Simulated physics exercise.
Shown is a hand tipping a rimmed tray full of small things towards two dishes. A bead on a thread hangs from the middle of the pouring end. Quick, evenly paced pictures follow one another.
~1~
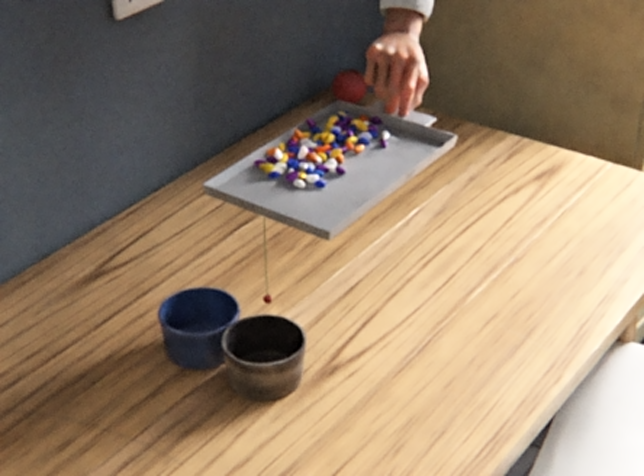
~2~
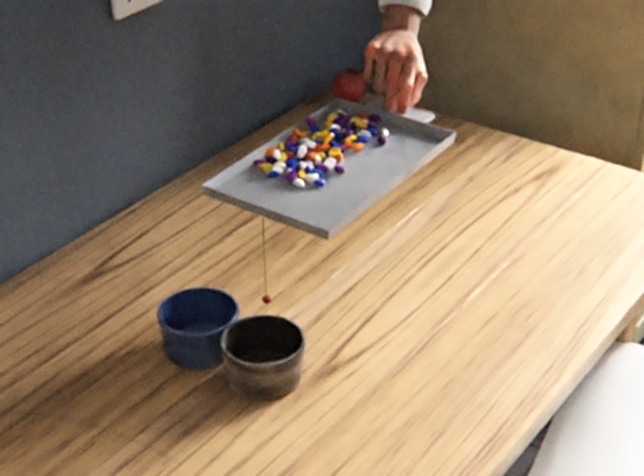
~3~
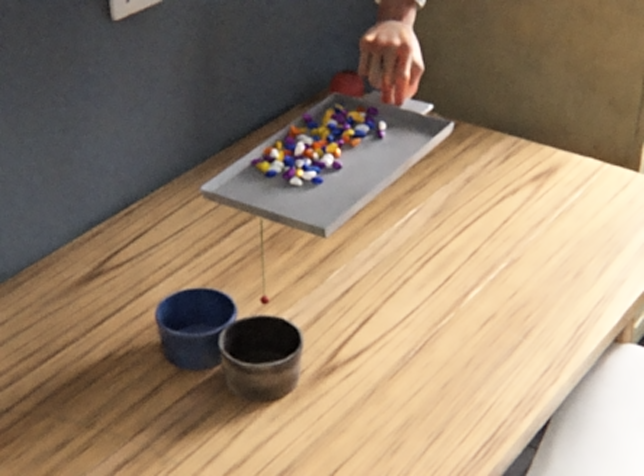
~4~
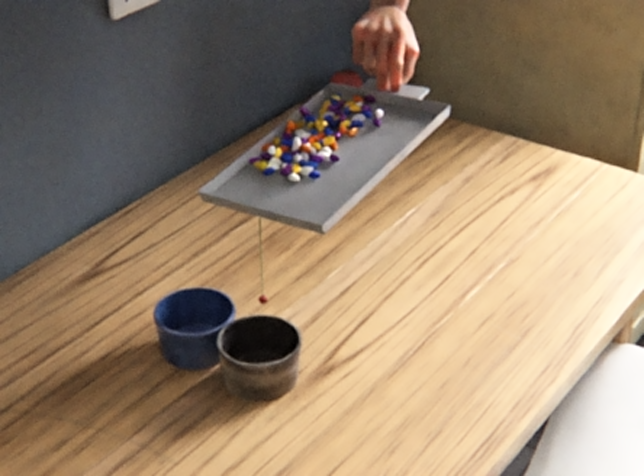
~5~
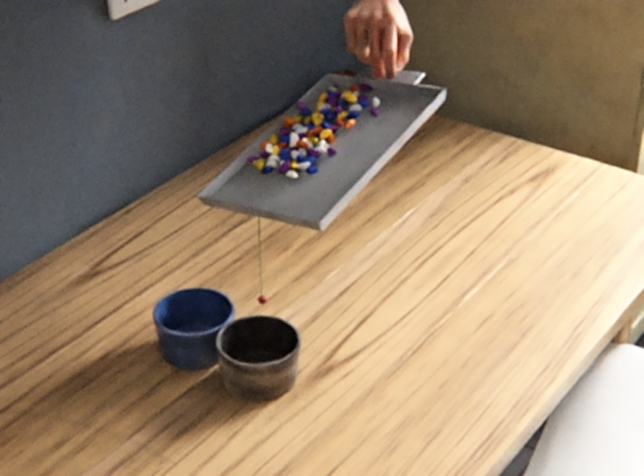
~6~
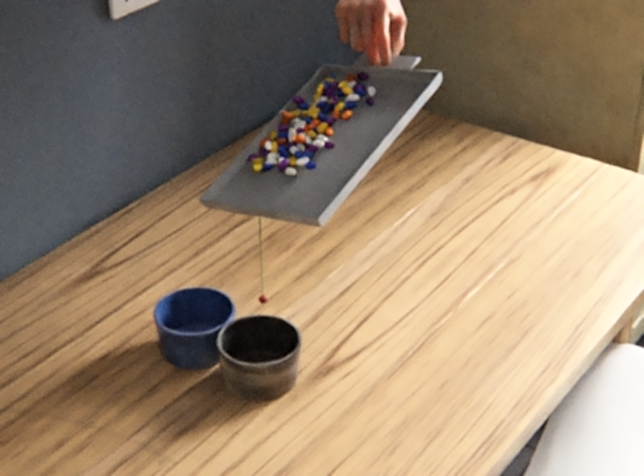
A hand gradually raises the far end of a gray tray of colorful jelly beans.
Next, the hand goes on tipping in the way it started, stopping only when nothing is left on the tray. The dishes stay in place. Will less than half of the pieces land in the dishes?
Yes - basically it's a mostly lost load, that one.
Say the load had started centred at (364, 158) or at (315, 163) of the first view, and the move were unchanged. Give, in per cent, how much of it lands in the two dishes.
Respectively 30 and 30 per cent.
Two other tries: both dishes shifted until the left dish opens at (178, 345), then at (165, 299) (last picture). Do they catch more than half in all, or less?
First place: Short of half; second place: Short of half.
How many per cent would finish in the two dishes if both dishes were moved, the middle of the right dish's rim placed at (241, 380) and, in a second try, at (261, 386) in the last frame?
First try: Roughly 0 per cent; second try: Roughly 0 per cent.
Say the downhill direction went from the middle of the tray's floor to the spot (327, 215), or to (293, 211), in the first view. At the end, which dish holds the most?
The first try favours the right of the two, the second the right of the two.
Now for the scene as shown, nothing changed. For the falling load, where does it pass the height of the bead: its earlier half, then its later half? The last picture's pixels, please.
Starting near (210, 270), moving on to near (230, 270).
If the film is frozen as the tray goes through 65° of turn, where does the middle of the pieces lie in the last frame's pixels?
In the last view, the load is centred near (237, 171).
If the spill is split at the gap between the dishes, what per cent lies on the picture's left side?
Close to 50 in a hundred.
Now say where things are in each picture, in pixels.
Corners of the pouring end at (206, 184) and (329, 229), level; middle of the load at (326, 149), jelly beans; left dish at (174, 345); right dish at (239, 376); bead on its thread at (267, 299), in the first frame.
Corners of the pouring end at (205, 185) and (328, 229), level; middle of the load at (325, 148), in the second frame.
Corners of the pouring end at (203, 188) and (325, 227), tipped barely, lowest at the left corner; middle of the load at (323, 144), in the third frame.
Corners of the pouring end at (201, 191) and (322, 223), tipped a little, lowest at the left corner; middle of the load at (320, 137), in the fourth frame.
Corners of the pouring end at (200, 195) and (319, 220), tipped clearly, lowest at the left corner; middle of the load at (317, 131), in the fifth frame.
Corners of the pouring end at (202, 198) and (317, 217), tipped clearly, lowest at the left corner; middle of the load at (315, 124); left dish at (169, 345); right dish at (235, 376), in the sixth frame.
Soon after the last picture, tray tipped steeply; nearly all on the tray; a stray few in the left dish; a small part in the air.
A little later, tray tipped past a quarter turn; a small part on the tray; about a quarter in the left dish; about a third outside both; about a quarter in the air.
Later still, tray tipped past a quarter turn; about a quarter in the left dish; most outside both.
At rest, tray tipped past a quarter turn; none in the right dish; about a quarter in the left dish; most outside both.
